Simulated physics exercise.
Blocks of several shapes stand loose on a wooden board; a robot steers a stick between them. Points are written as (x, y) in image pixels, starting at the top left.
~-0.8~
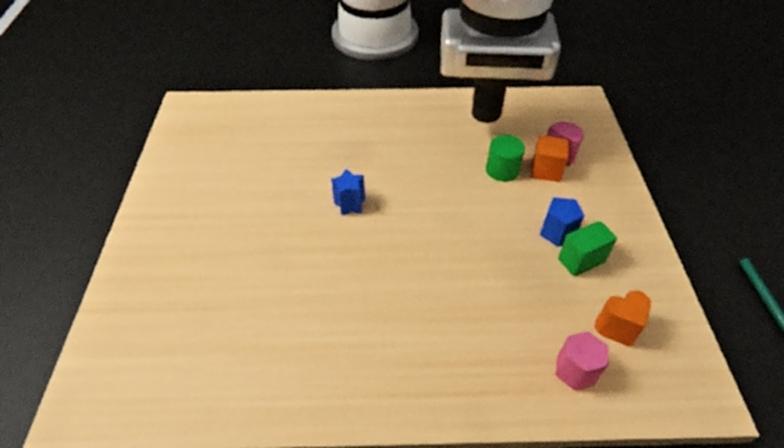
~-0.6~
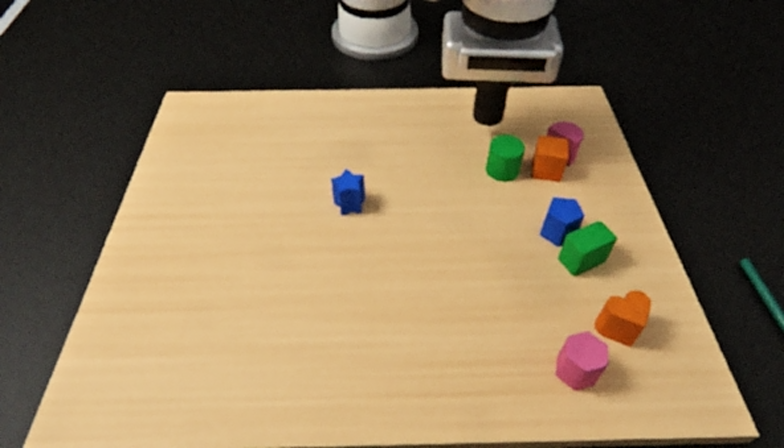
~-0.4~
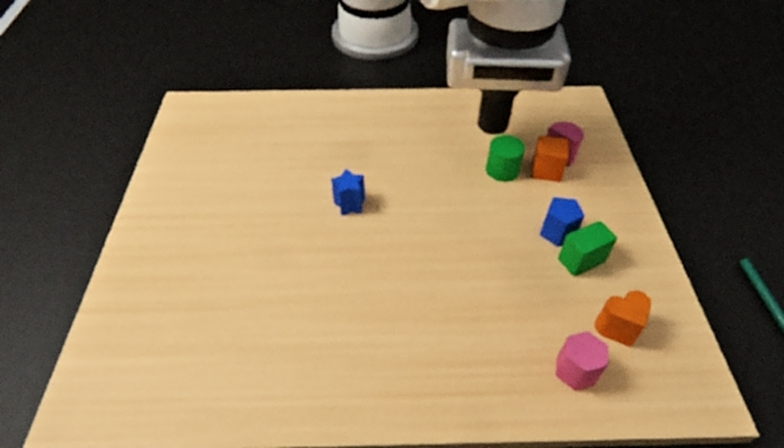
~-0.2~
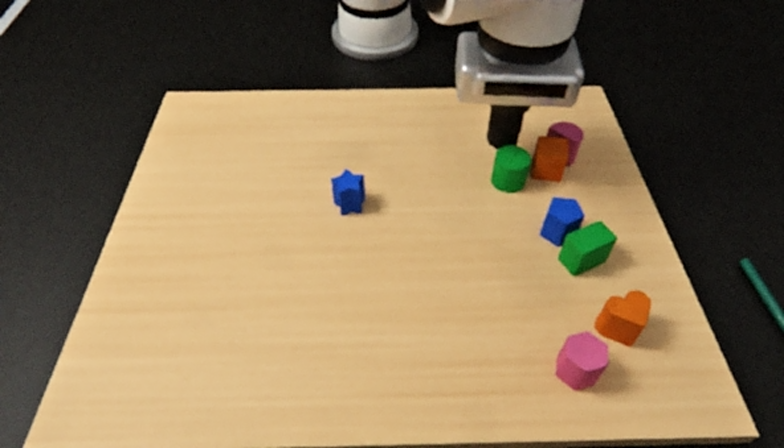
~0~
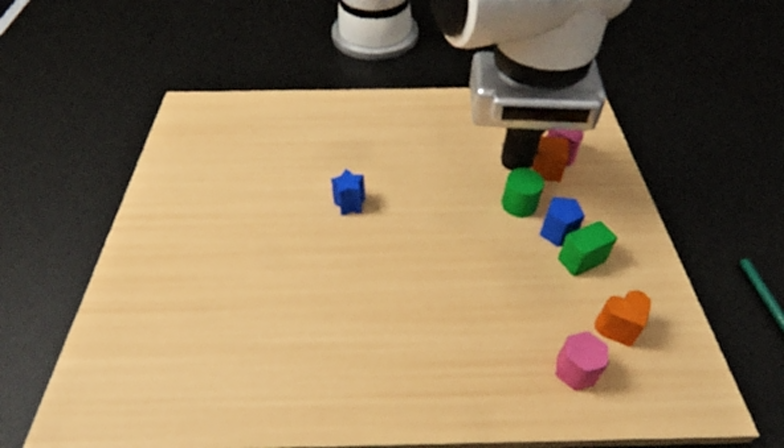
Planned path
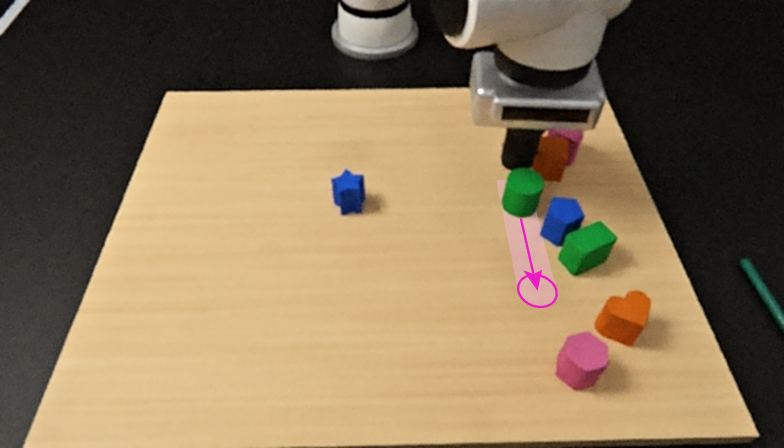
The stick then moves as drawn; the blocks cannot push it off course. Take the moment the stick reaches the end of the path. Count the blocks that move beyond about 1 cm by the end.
I think only one will be displaced.
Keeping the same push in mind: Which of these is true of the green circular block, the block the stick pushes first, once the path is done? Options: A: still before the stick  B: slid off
Option A.
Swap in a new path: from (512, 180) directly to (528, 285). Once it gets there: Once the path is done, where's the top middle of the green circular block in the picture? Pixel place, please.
The centre of its top face lies at (561, 293).
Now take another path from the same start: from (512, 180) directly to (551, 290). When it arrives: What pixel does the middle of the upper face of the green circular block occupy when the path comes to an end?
It should be at about (538, 293).
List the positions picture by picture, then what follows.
Stick tip at (486, 115); block tops, green circular block at (508, 146); orange square block at (553, 146); blue five-sided block at (566, 209), in the first frame.
Stick at (488, 117); blocks unchanged, in the second frame.
Stick at (493, 126); blocks unchanged, in the third frame.
Stick at (502, 141); green circular block at (513, 157), in the fourth frame.
Stick at (517, 162); green circular block at (526, 180); orange square block at (553, 146); blue five-sided block at (566, 209), in the fifth frame.
Path on the board, straight from (512, 180) to (537, 291).
On the path given first. One third of the way, stick at (525, 196); green circular block at (534, 217); blue five-sided block at (570, 212), turned 15° anticlockwise.
Two thirds of the way, stick at (534, 233); green circular block at (545, 259); blue five-sided block at (570, 212), turned 15° anticlockwise.
At the end, stick at (544, 274); green circular block at (558, 303); orange square block in place; blue five-sided block at (570, 212), turned 15° anticlockwise.
